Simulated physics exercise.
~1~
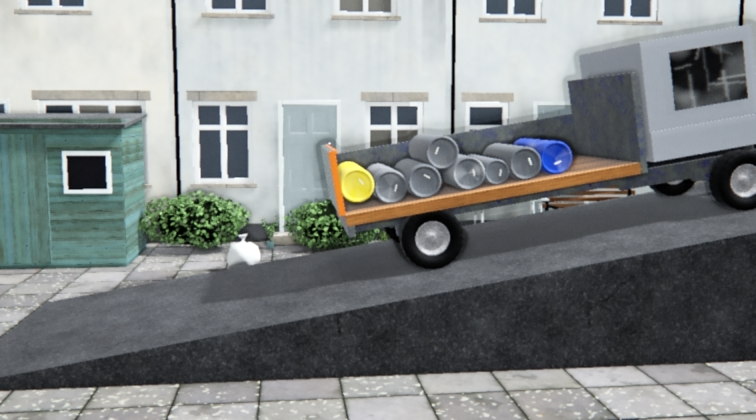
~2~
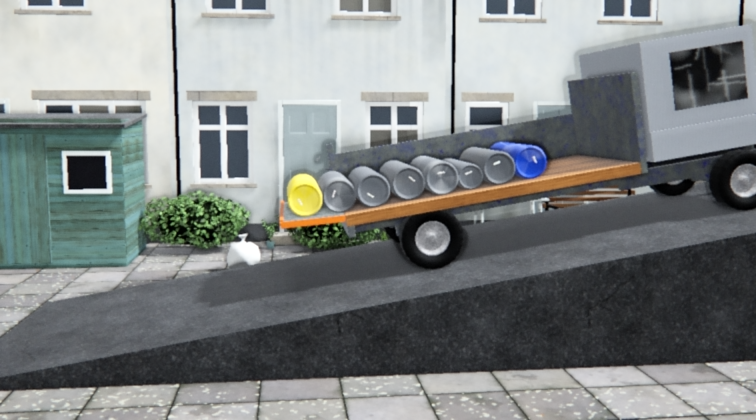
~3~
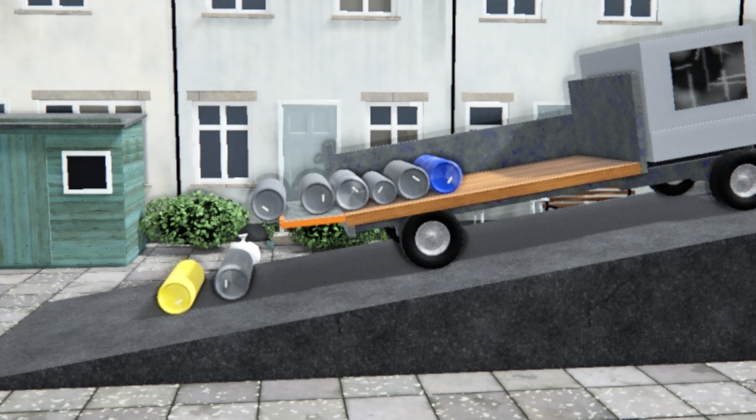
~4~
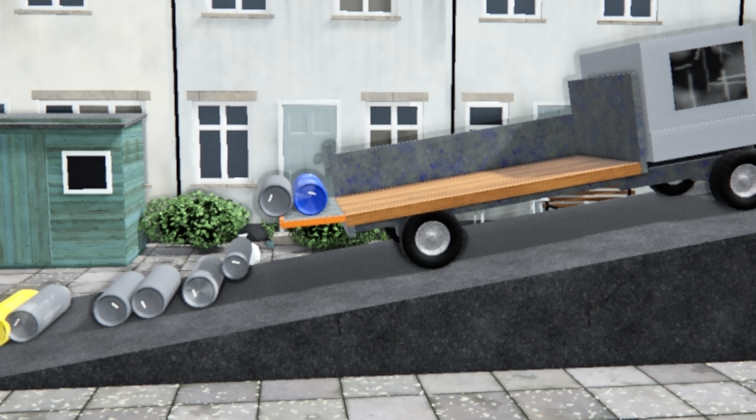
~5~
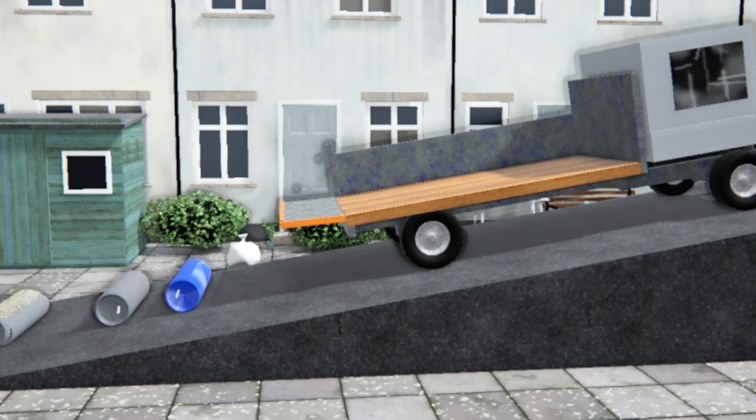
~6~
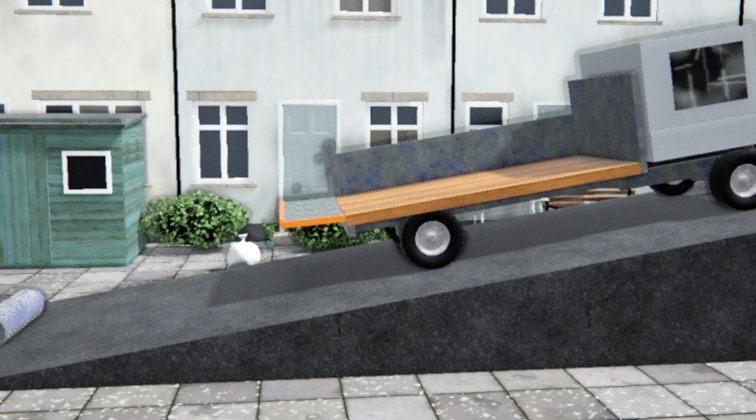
On a sloping road in front of pale terraced houses, seen from the side, a grey flatbed pick-up faces uphill to the right, with a green shed at the left. Its wooden bed holds a row of cylinders lying end-on, yellow nearest the orange-edged tailgate, several grey ones, and blue at the far end. The tailgate swings down and the cylinders roll left. Yellow drops off first, the grey ones follow onto the slope, and blue goes over last. They roll away downhill past the shed, leaving the bed empty and one last cylinder at the left edge.
